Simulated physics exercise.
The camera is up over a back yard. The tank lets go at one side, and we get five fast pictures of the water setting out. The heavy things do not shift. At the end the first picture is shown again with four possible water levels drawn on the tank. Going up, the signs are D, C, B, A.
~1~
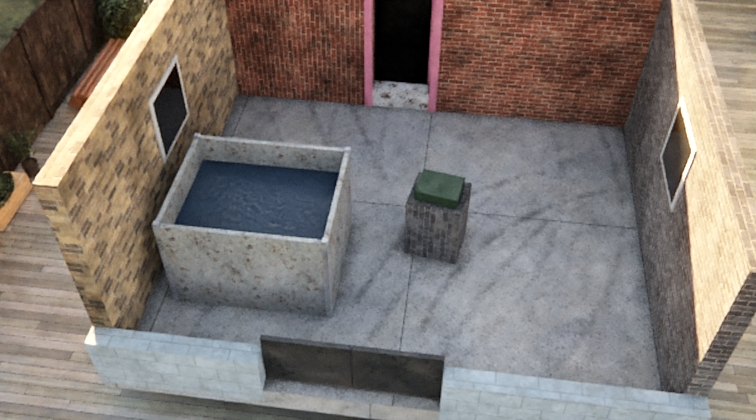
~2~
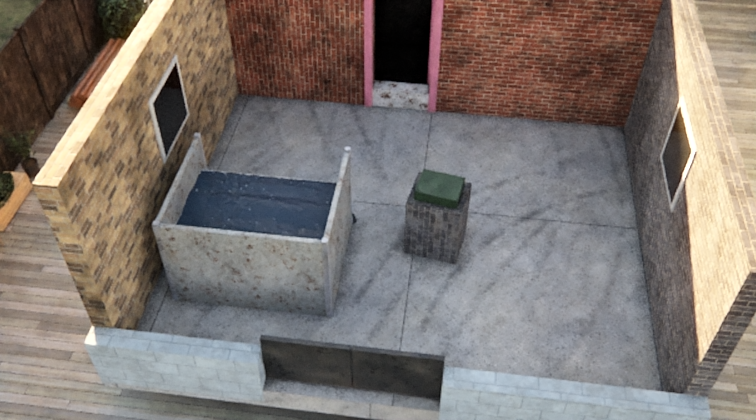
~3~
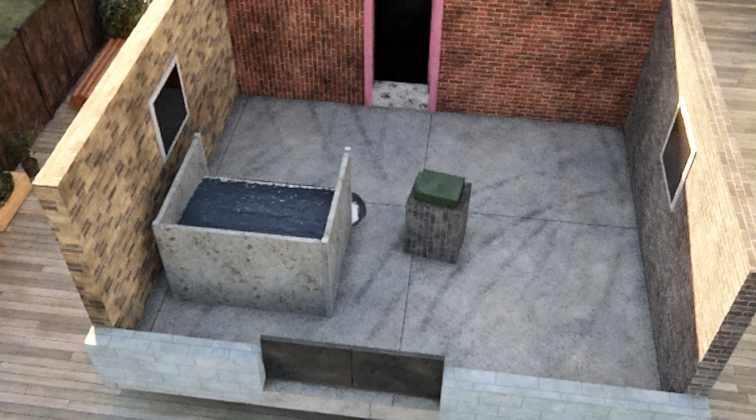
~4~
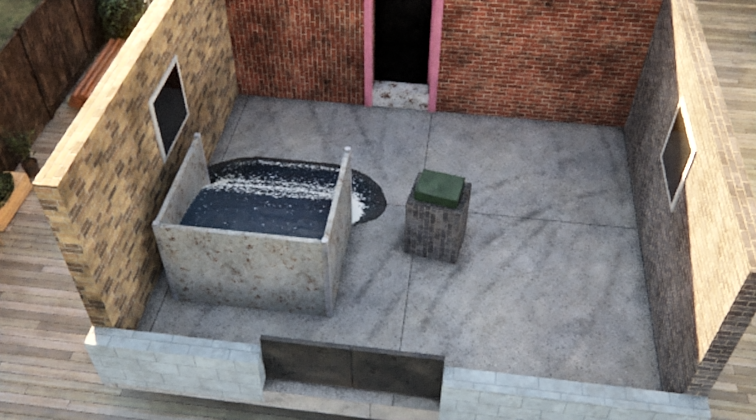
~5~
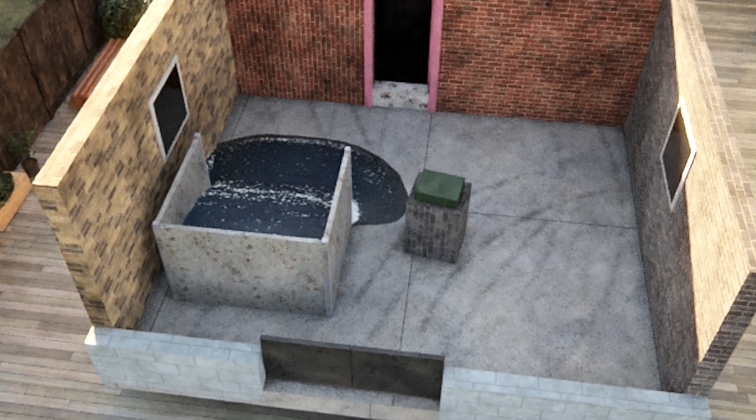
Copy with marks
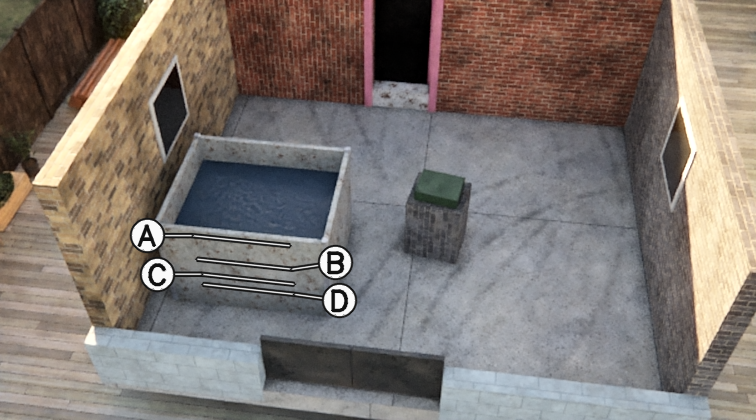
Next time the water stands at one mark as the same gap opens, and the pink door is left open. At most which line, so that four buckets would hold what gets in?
Mark B just does it.
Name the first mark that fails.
Mark A.
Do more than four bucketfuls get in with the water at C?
No, that is safe.
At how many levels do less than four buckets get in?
Three of the four.
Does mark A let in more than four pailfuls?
Yes.
On the marked copy, A at (240, 240); B at (244, 264); C at (247, 279); D at (249, 289); from the bottom up D, C, B, A.
Choosing A, about 8 bucketfuls get in.
Choosing B, a splash gets over, under a bucket.
Choosing C, nothing gets over.
Choosing D, nothing gets over.
